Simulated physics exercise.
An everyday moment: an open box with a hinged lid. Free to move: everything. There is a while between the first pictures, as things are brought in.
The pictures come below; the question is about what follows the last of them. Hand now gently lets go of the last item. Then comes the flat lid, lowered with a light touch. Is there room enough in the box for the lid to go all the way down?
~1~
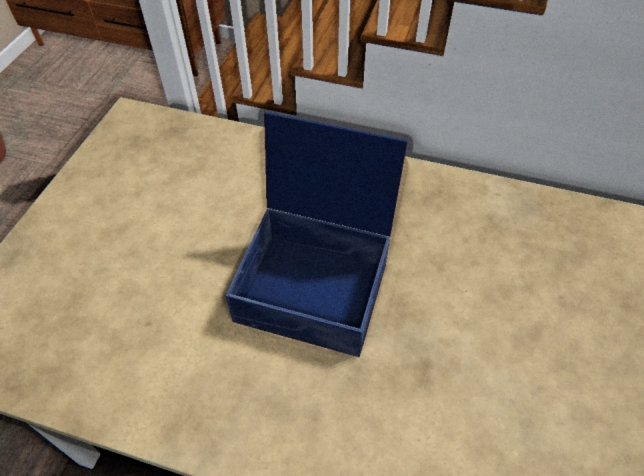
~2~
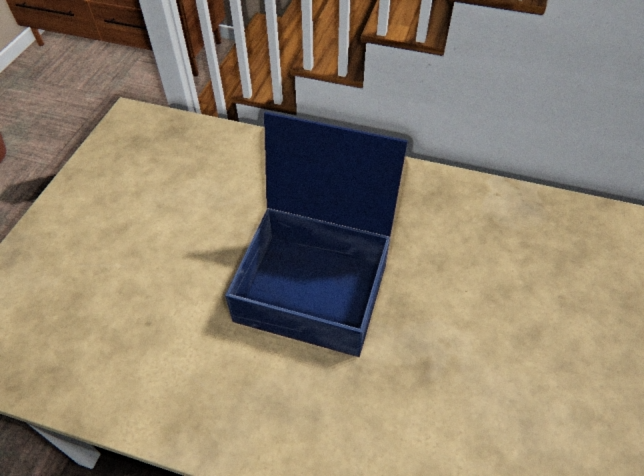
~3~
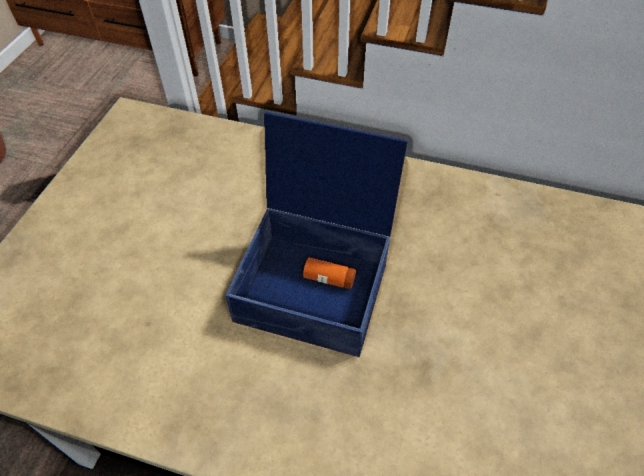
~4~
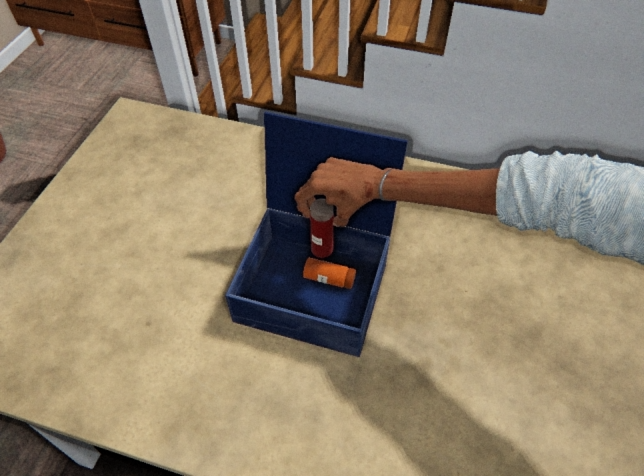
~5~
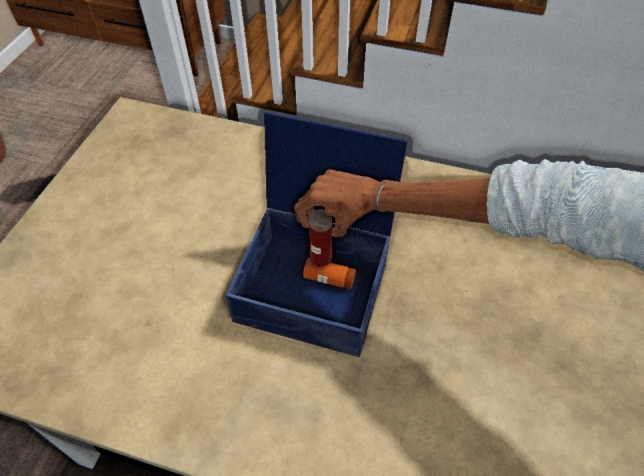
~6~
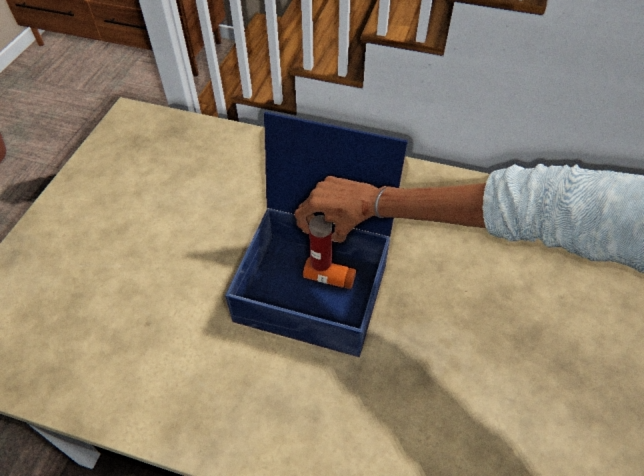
So the box gets shut in the end.
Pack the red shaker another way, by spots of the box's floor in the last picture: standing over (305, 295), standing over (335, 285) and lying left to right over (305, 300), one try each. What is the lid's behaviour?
First, it stays open; second, it shuts; third, it shuts.
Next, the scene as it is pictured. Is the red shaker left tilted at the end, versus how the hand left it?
The red shaker ends up tilted.
Then, 1.70 s on from there, lid 63° above the rim; red shaker turned 10° from how it was put near (321, 246).
Then, 2.20 s on from there, lid 11° above the rim; red shaker on its side near (306, 294).
In the end, lid shut; toppled in the box, red shaker; moved from the start, orange shaker. At the end, from the last picture's camera, red shaker near (281, 295).
